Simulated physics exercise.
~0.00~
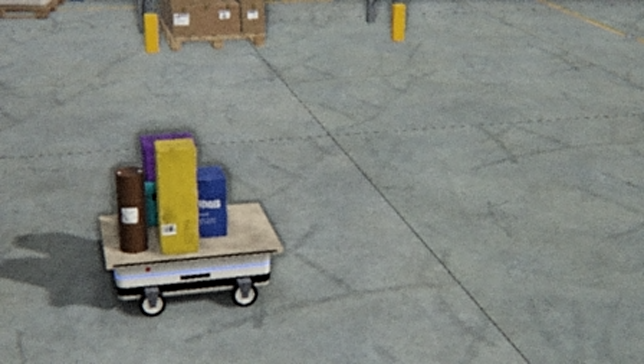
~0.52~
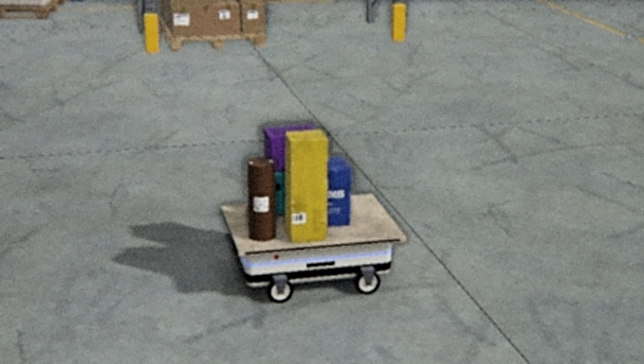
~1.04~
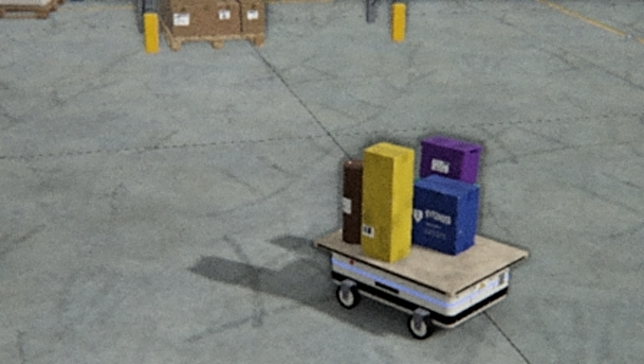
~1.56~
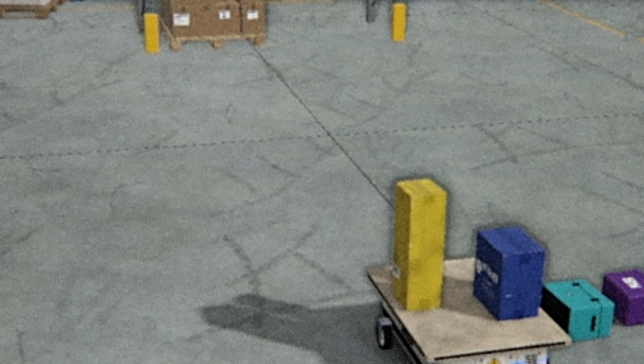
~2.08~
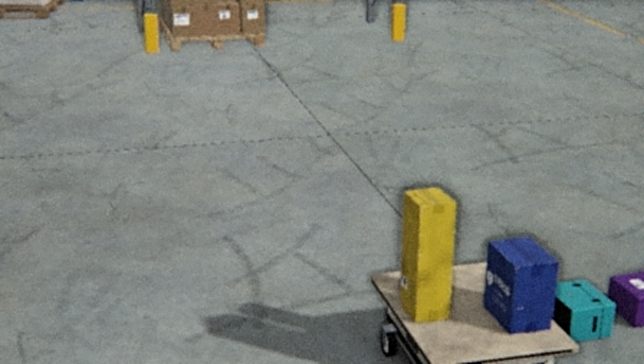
On a grey concrete warehouse floor, seen from above, a flat powered cart stands at the left, with cartons and yellow posts behind. It carries a brown canister, a tall yellow box in front, a blue box to the right, and a purple tote with a turquoise box behind. The cart rolls right, then swings round towards the viewer as its load shifts. The turquoise box and purple tote end up on the floor to the right. Finally the cart sits at the lower right edge, the yellow and blue boxes upright aboard, the canister unseen.
